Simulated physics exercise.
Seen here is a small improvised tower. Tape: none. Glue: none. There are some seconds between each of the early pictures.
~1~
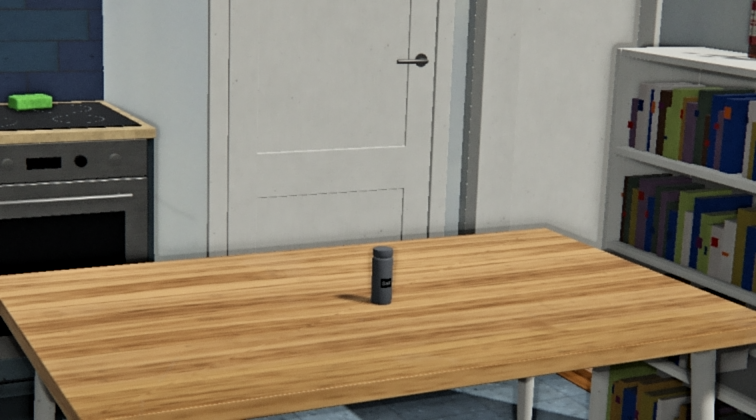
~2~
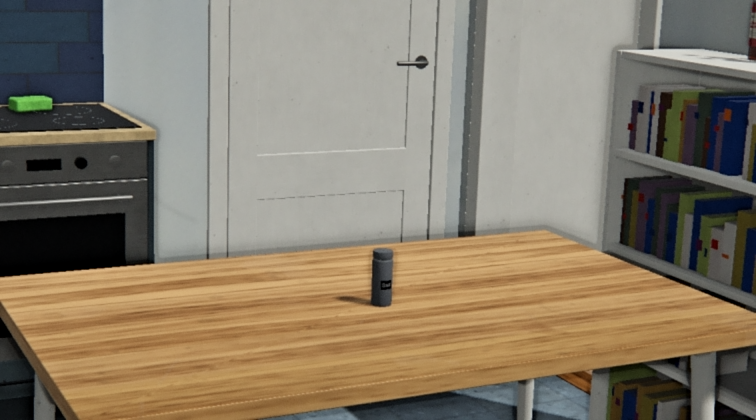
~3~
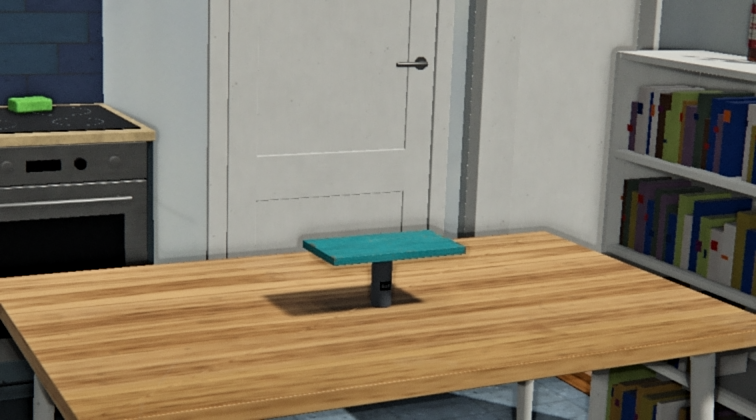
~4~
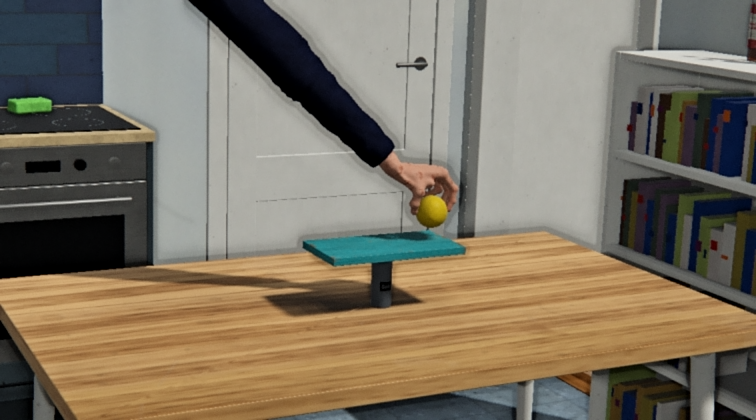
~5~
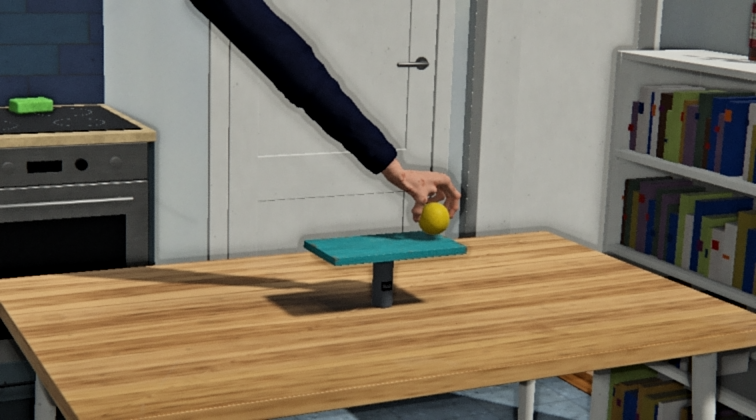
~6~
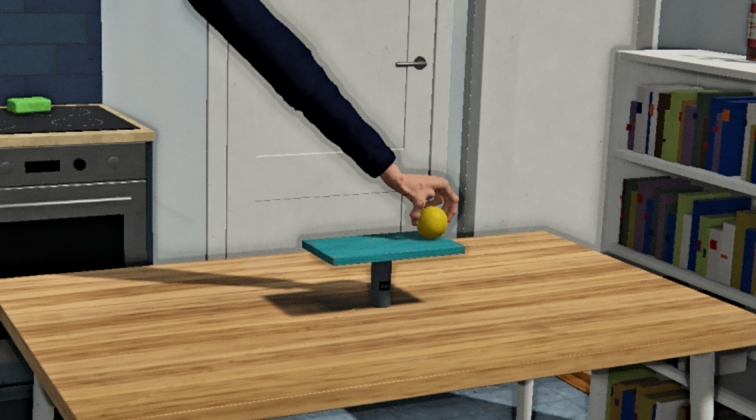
An arm in a dark navy sleeve reaches in from the upper left over a wooden table in a kitchen, seen from slightly above by a still camera. A small dark grey cylinder stands mid-table, with an oven at left and bookshelves at right. A turquoise board appears on top of it, then the hand lowers a yellow lemon onto the board's right side and keeps hold.
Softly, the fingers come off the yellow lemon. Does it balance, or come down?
Fails to stand.
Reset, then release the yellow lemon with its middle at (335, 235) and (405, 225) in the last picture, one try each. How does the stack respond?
On the first try it falls down; on the second try it stays put.
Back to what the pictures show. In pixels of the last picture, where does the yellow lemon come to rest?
Somewhere around (471, 279) in the last picture.
Then, 0.50 s later than the last frame, yellow lemon now fallen; turquoise board tilted by 39°.
Then, 0.70 s later than the last frame, turquoise board now fallen; grey shaker tilted by 52°.
Then, 0.80 s later than the last frame, grey shaker now fallen.
When it is over, fallen, turquoise board, grey shaker and yellow lemon. End places, in pixels of the last picture, yellow lemon near (471, 279). The stack gives way.
